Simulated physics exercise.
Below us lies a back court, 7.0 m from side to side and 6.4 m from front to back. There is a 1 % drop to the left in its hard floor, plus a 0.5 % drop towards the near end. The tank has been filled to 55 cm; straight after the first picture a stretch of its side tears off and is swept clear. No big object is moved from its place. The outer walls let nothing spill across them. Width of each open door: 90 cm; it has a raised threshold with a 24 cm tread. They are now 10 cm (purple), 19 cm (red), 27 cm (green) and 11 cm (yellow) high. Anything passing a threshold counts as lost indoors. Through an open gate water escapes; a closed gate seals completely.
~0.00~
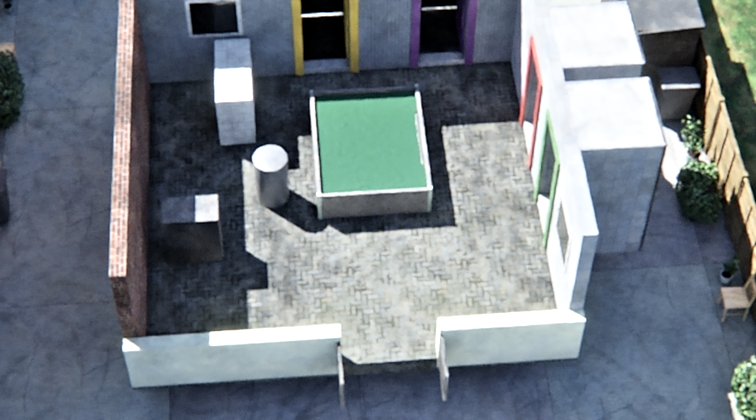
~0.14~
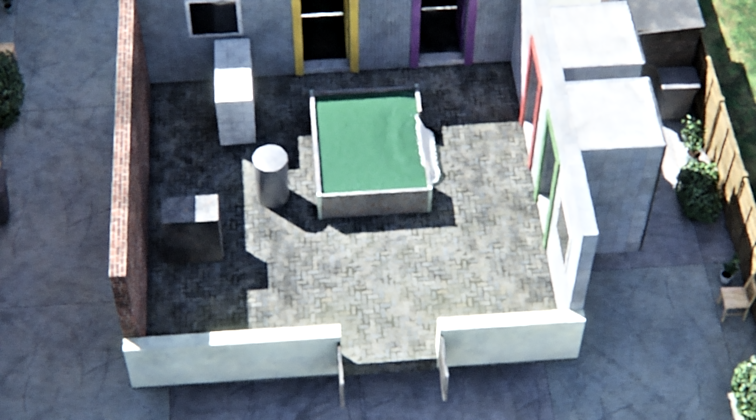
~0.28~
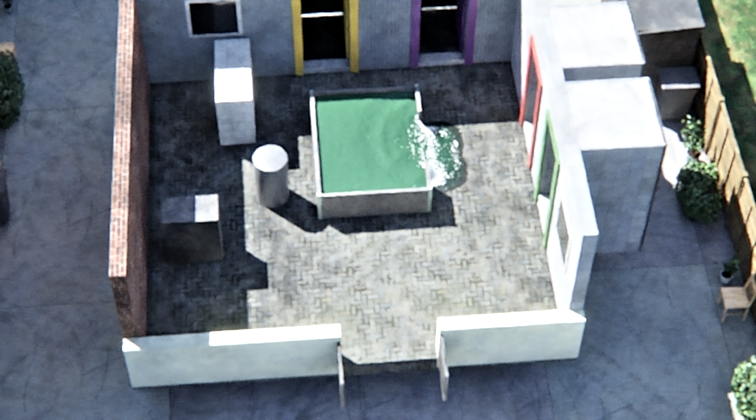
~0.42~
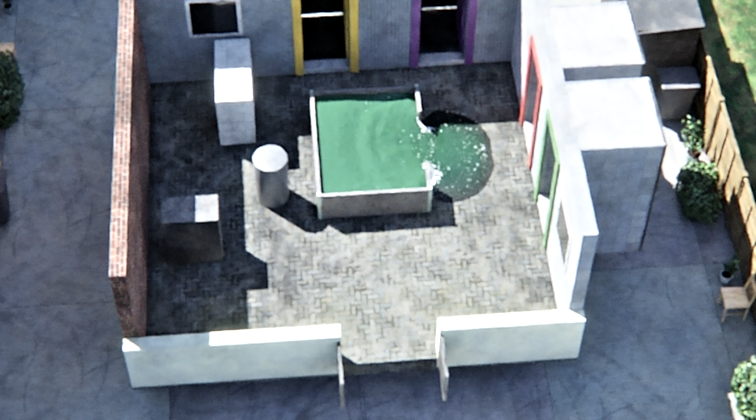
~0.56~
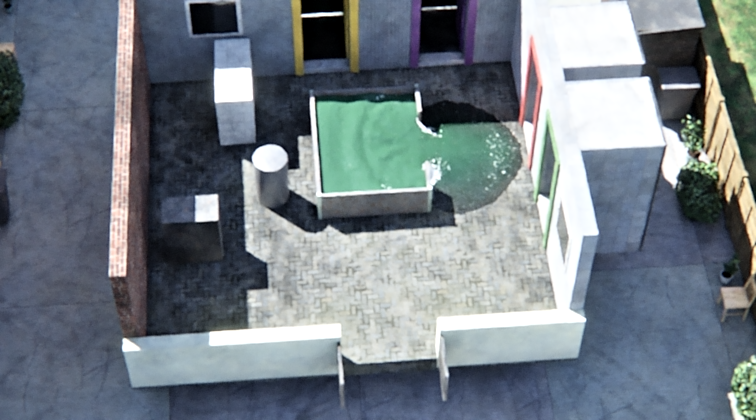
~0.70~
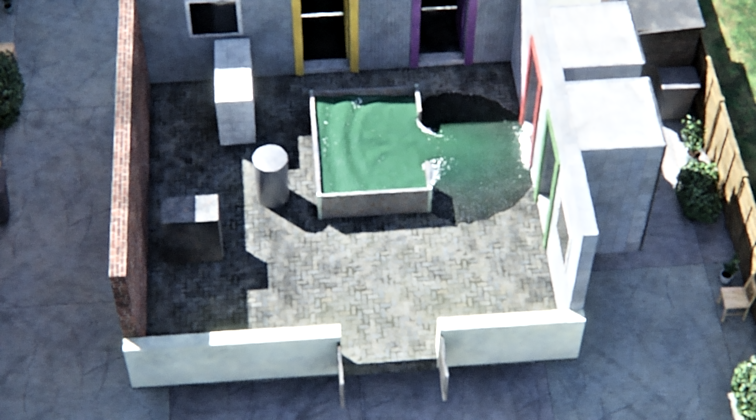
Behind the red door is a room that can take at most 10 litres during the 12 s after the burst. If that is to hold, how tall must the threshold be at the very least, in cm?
Close to 30 cm is just enough.
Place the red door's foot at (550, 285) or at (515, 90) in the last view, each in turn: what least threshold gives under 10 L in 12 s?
First place around 6.0 cm, second around 19 cm.
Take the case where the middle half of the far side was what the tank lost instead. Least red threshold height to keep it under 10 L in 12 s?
In that case about 5.5 cm.
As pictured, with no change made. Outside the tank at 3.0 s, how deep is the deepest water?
27 cm.
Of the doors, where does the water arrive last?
The yellow one comes last.
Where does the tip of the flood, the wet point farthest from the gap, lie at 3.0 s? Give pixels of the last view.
(554, 337).
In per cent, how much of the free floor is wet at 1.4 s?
Wet share: Near 15 %.
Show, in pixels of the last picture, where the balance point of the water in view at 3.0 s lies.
Around (426, 164).
After 1.4 s water covers 15 % of the floor, deepest (33 cm) near (523, 164); 33 cm at the red door, 31 litres in over its 19 cm threshold.
After 3.0 s water covers 30 % of the floor, deepest (27 cm) near (504, 64); 23 cm at the red door, 104 litres in over its 19 cm threshold.
After 12.0 s water covers 95 % of the floor, deepest (13 cm) near (146, 366); 6 cm at the red door, 112 litres in over its 19 cm threshold.
At the red door as built, the water arrived by 0.7 s and peaked near 33 cm at 1.6 s.
With a threshold of 26.5 cm, 28 litres would have come in within the 12 s; with 36 cm, 0 litres. So under 10 litres takes about 30 cm.
